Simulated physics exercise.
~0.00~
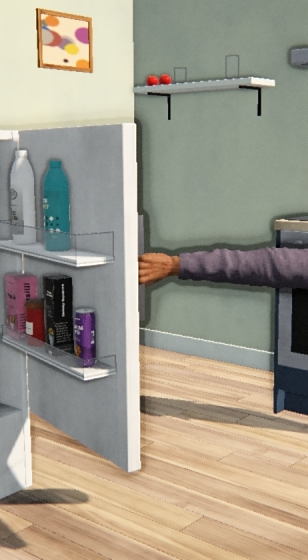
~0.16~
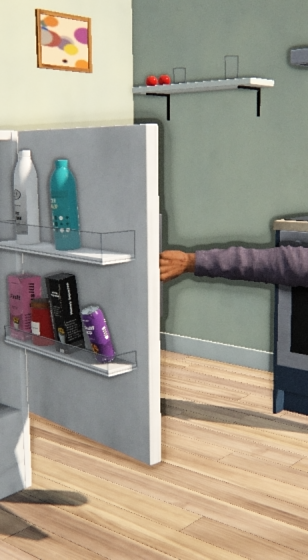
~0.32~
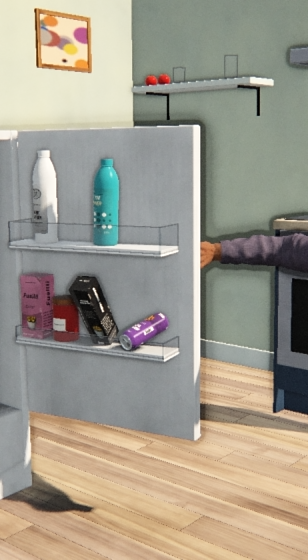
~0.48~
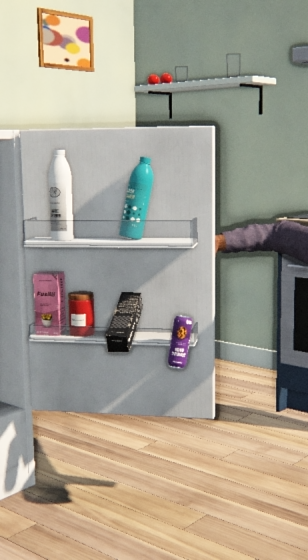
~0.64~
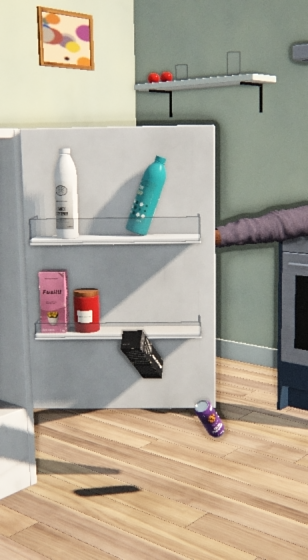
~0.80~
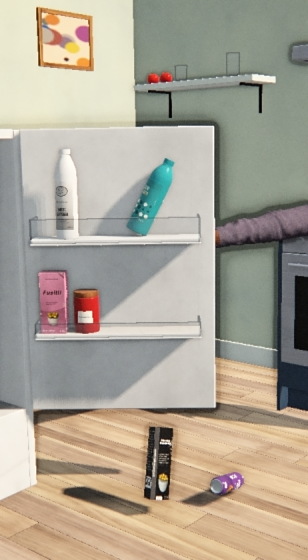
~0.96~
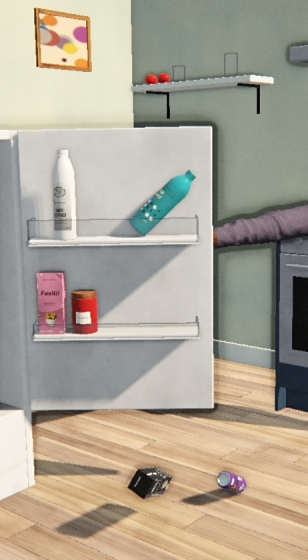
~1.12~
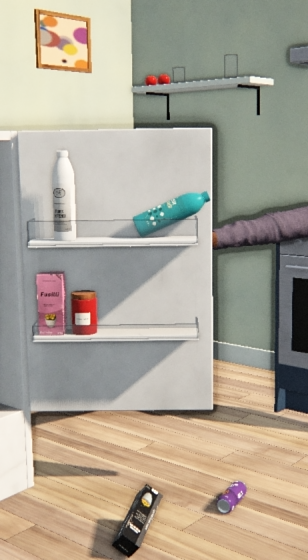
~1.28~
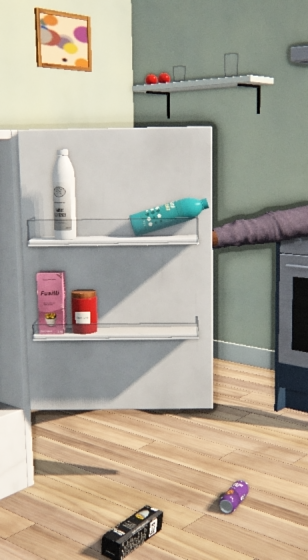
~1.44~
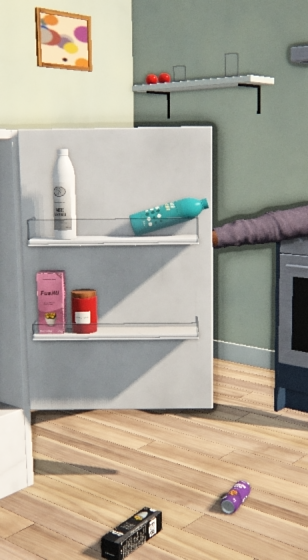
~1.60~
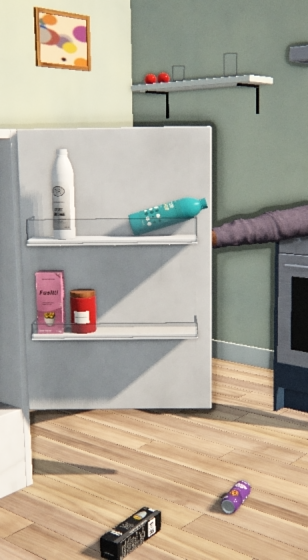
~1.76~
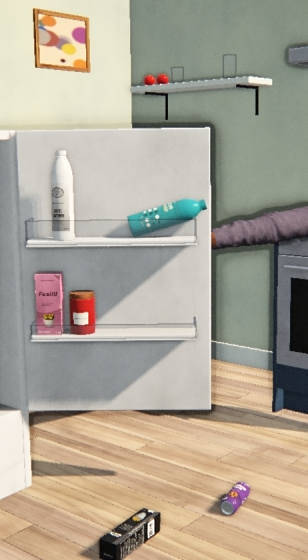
An arm swung a fridge door wide open, and the items on its two racks shifted and tipped. A purple can and then a black carton dropped to the wooden floor, while the turquoise bottle toppled over but stayed on its shelf.
